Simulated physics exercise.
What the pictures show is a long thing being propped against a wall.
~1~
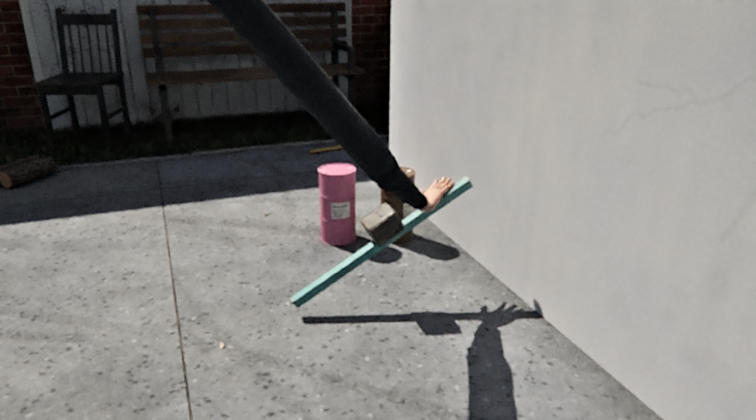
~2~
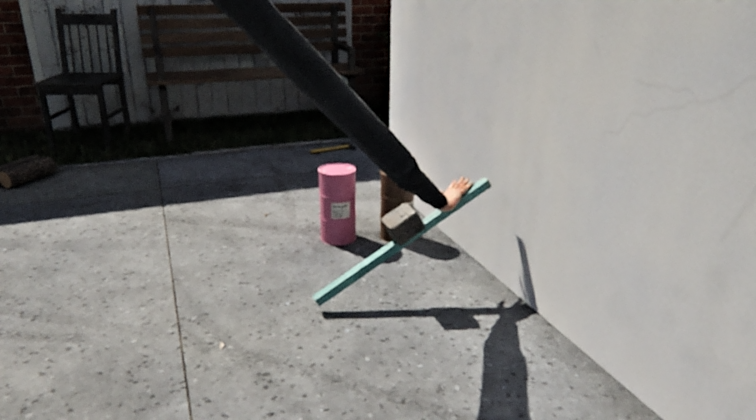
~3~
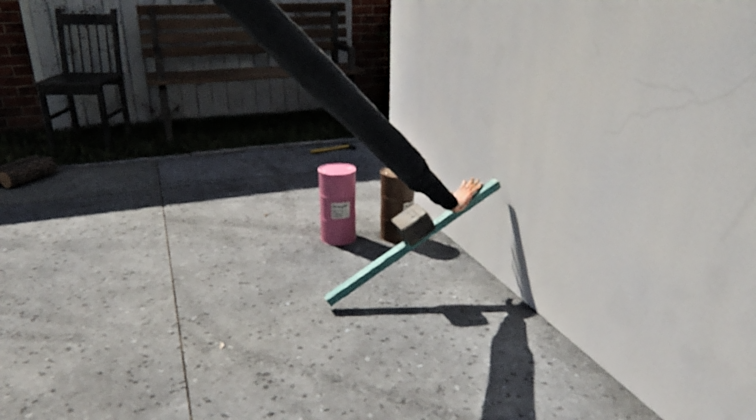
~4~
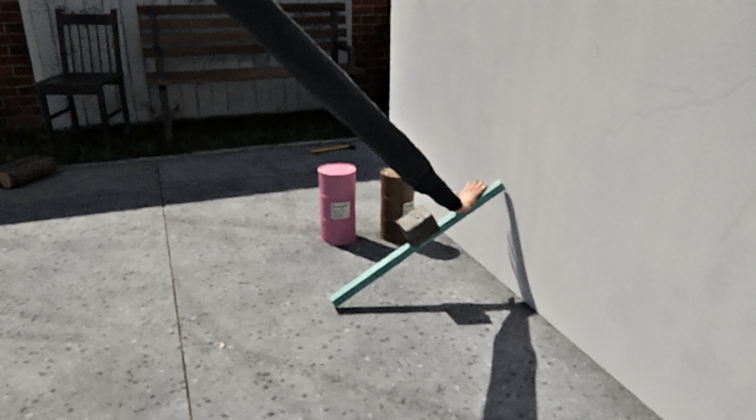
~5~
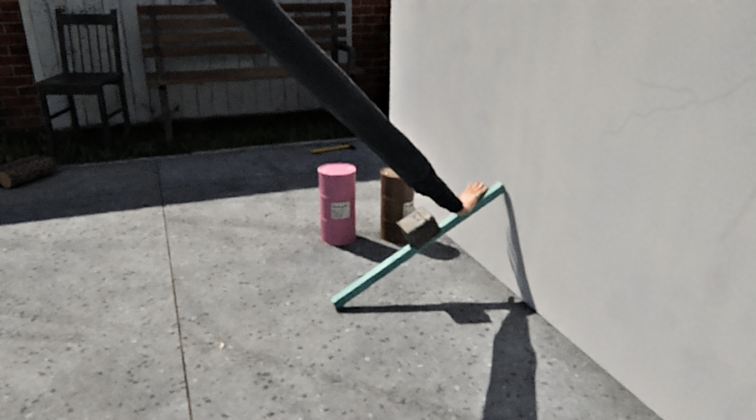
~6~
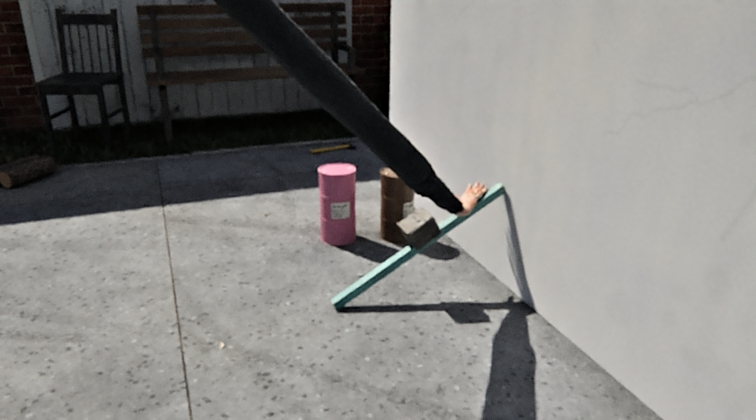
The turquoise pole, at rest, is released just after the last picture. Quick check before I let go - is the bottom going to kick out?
Yes: It slumps.
Then, 0.30 s later than the last frame, turquoise pole leaning 14° more than when let go near (411, 267).
Then, 0.40 s later than the last frame, turquoise pole leaning 29° more than when let go near (407, 290).
When it is over, moved from the start, turquoise pole; the other 2 as before. End places, in pixels of the last picture, turquoise pole near (406, 291). The pole gives way.
